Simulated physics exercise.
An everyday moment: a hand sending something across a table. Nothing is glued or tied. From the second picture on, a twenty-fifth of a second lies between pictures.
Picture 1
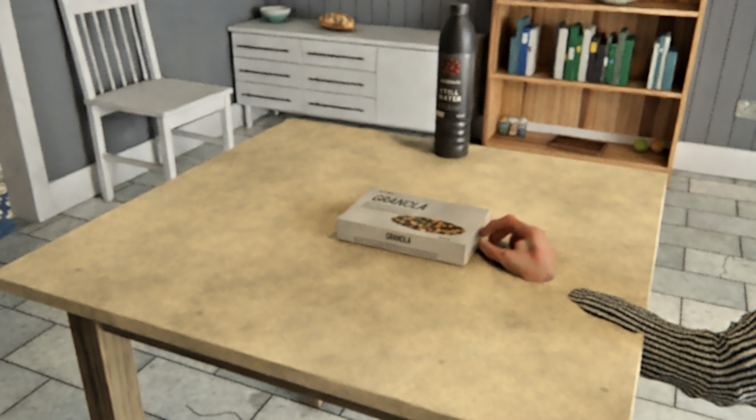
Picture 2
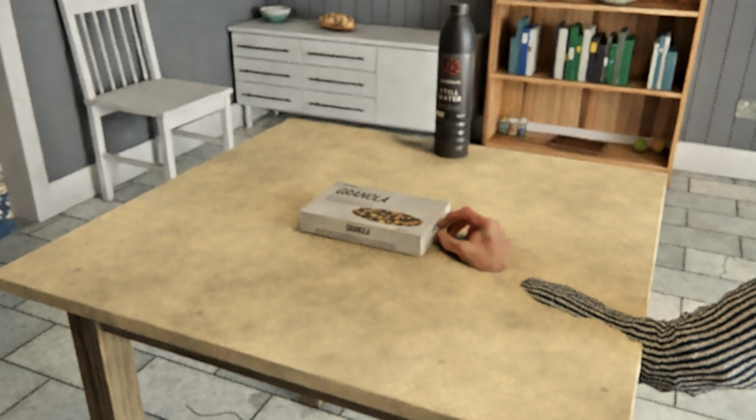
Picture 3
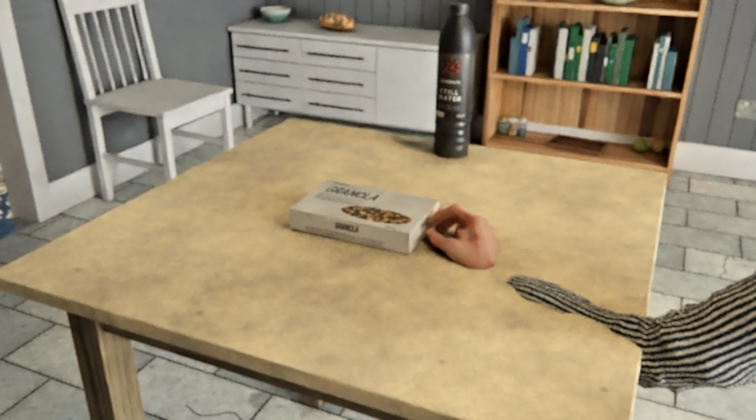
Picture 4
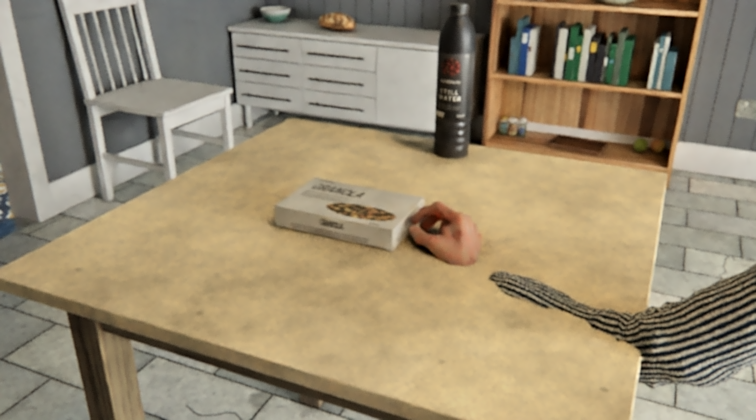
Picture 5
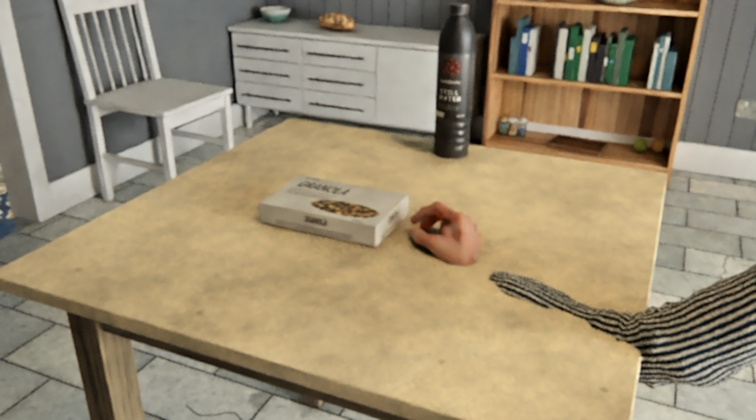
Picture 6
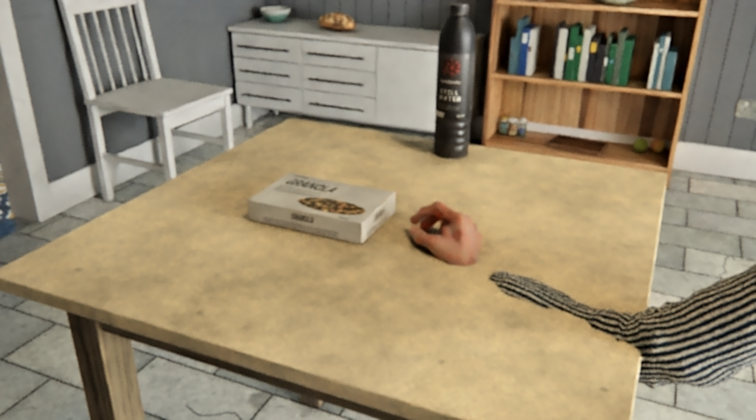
White granola packet sliding left across a wooden table, pushed by a hand that then stays still as the packet slides on.
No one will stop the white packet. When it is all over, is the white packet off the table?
The white packet is still on the table.
Then, 0.10 s after the last picture, white packet slid a little near (301, 201).
Then, 0.20 s after the last picture, white packet slid a little near (294, 200).
At rest, moved from the start, white packet. Seen from the same camera at the end, white packet near (294, 200).
